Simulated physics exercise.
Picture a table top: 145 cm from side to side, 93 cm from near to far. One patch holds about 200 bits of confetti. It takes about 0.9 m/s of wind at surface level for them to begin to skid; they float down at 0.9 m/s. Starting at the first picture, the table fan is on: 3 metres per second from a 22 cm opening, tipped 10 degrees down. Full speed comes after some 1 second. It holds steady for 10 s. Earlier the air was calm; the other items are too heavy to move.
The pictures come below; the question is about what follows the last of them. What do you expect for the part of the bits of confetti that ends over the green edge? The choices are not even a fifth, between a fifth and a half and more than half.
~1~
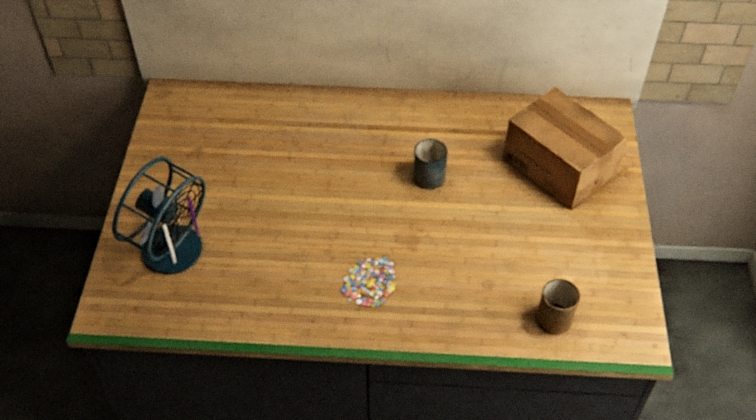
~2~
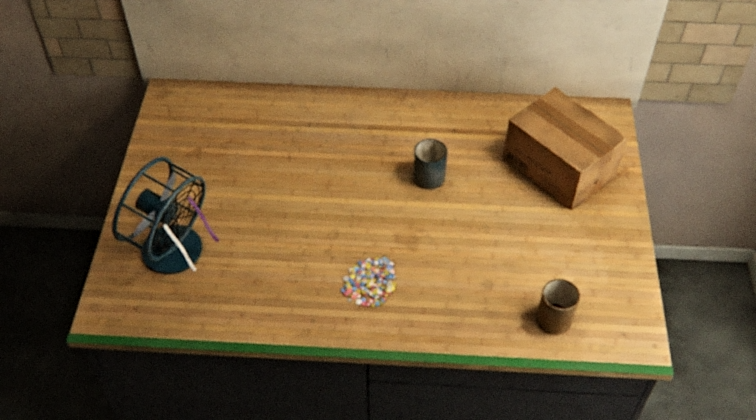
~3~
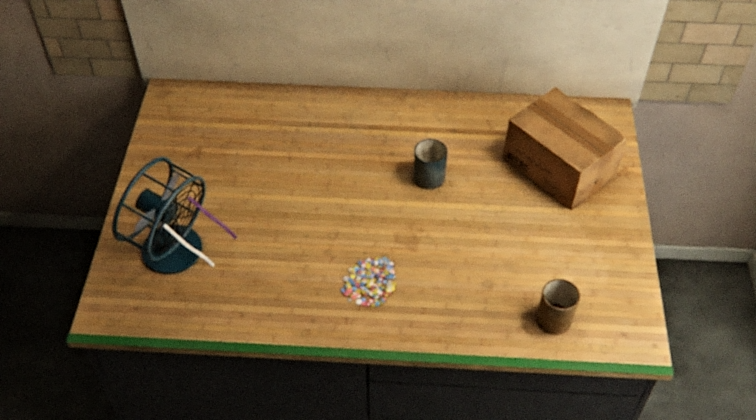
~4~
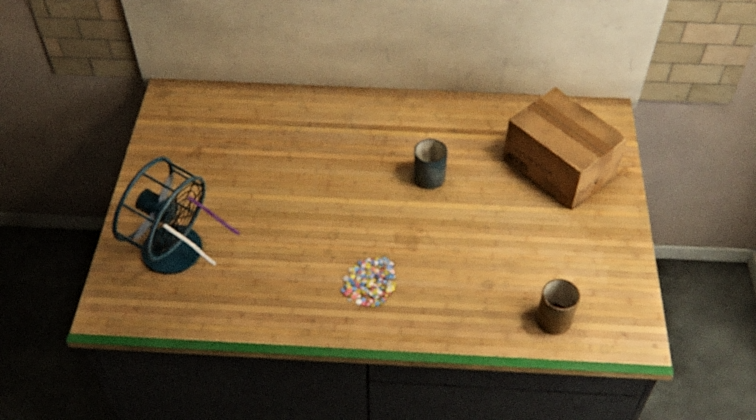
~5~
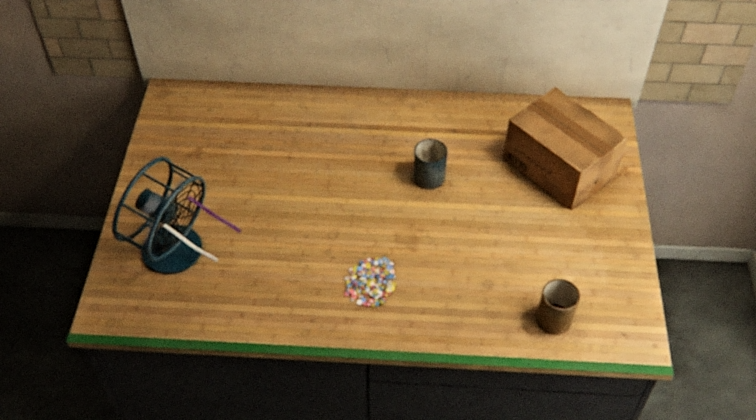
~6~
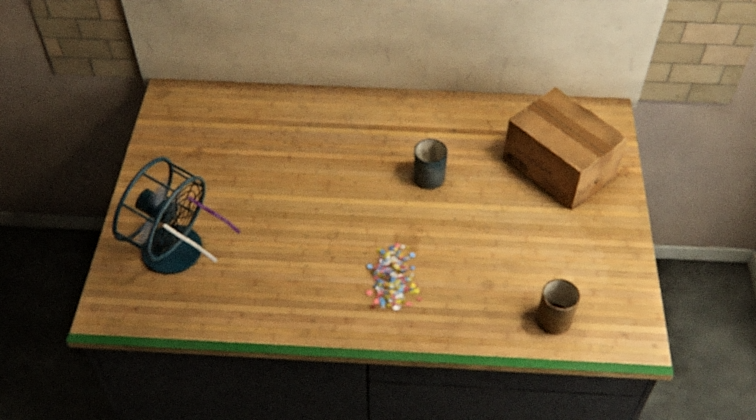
Over the green edge: Below one fifth.
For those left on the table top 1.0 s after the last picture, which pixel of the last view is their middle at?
Centre estimate: (578, 231) px.
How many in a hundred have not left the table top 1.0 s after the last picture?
Estimate: Around 20 percent.
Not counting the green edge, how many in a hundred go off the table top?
Roughly 80 per cent.
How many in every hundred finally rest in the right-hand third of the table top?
15 %.
Then, 1.0 s after the last picture, 1 % are over the green edge; the middle of those still in play is near (580, 230); 5 % have settled or left.
Then, 2.2 s after the last picture, 2 % are over the green edge; the middle of those still in play is near (580, 230); 84 % have settled or left.
Then, 4.6 s after the last picture, 2 % are over the green edge; 87 % have settled or left.
Then, 9.1 s after the last picture, at the end, 3 % are over the green edge.
